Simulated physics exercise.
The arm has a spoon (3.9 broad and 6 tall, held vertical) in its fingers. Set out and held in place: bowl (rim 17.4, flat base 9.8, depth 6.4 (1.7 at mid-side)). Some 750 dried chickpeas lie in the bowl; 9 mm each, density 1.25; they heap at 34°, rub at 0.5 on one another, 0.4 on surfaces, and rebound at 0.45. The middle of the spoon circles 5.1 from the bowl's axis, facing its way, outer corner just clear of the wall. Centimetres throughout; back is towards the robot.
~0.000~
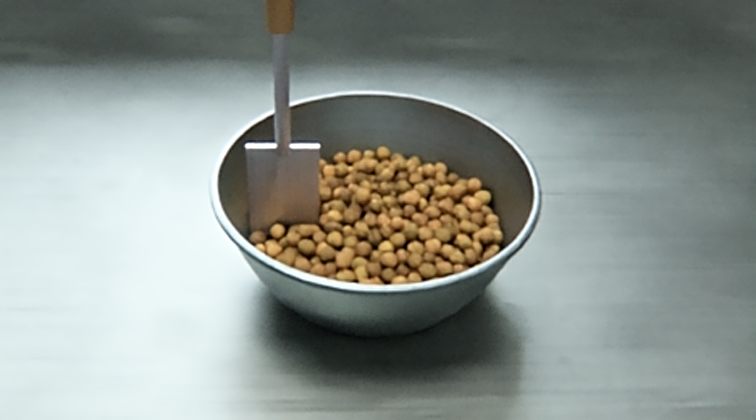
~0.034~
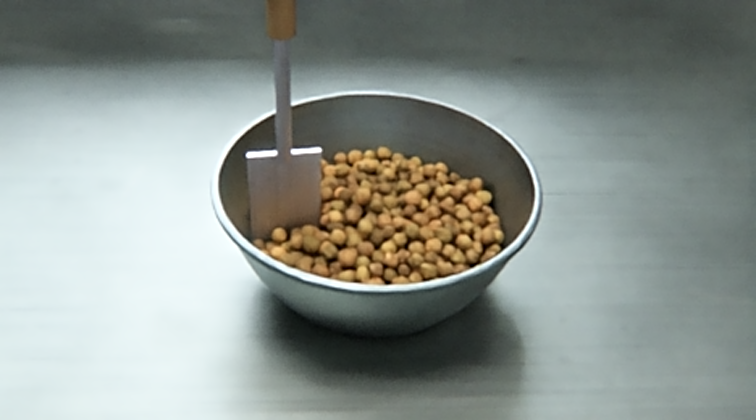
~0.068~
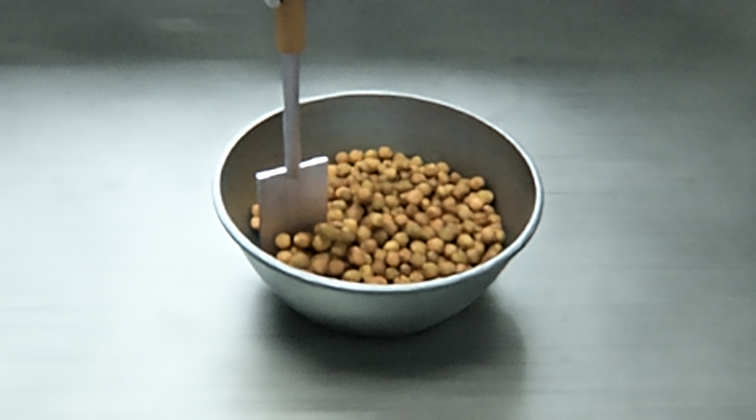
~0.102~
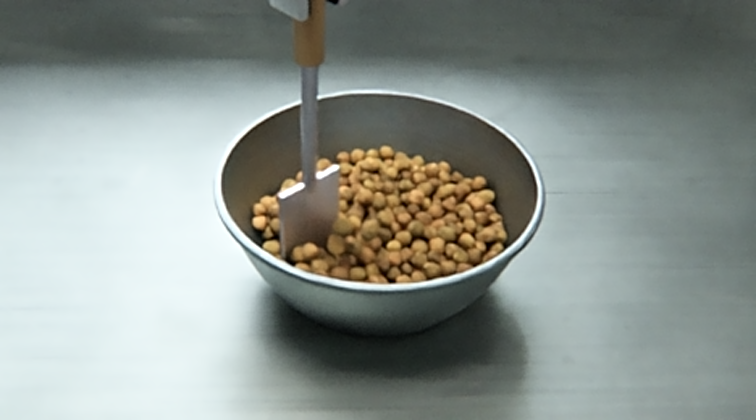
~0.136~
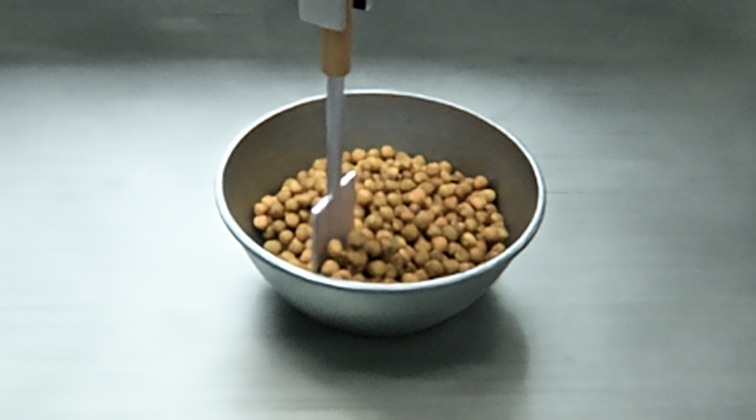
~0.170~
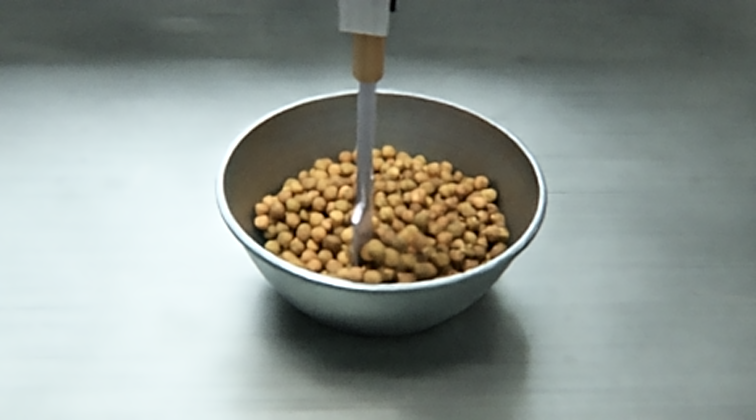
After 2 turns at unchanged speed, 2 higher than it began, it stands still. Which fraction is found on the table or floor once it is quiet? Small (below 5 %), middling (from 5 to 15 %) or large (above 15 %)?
A middling share, from 5 to 15 %, ends on the table or floor.
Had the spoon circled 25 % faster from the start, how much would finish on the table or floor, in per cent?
It would be near 15 per cent.
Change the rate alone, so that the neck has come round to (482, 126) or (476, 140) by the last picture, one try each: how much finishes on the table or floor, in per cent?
About 20 and 20 per cent.
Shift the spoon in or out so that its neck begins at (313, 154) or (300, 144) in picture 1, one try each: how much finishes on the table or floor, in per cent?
About 5 and 10 per cent.
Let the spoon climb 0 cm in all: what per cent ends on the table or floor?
Some 20 per cent.
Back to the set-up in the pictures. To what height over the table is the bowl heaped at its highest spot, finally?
Roughly 5.5 cm.
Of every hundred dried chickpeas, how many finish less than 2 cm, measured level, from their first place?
Some 60 per cent.
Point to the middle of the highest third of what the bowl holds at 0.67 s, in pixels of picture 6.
Around (312, 205).
By 0.67 s, 329° round, highest piece 8 above the table; 695 in the bowl, 43 on the table or floor, 11 in flight or on the tool.
By 1.18 s, 223° round, highest piece 5 above the table; 687 in the bowl, 62 on the table or floor.
By 1.63 s, 0° round, highest piece 5 above the table; 687 in the bowl, 62 on the table or floor.
By 2.33 s, 0° round, highest piece 5 above the table; 687 in the bowl, 62 on the table or floor.
Final count, 687 in the bowl, 62 on the table or floor. That is 8 % on the table or floor.
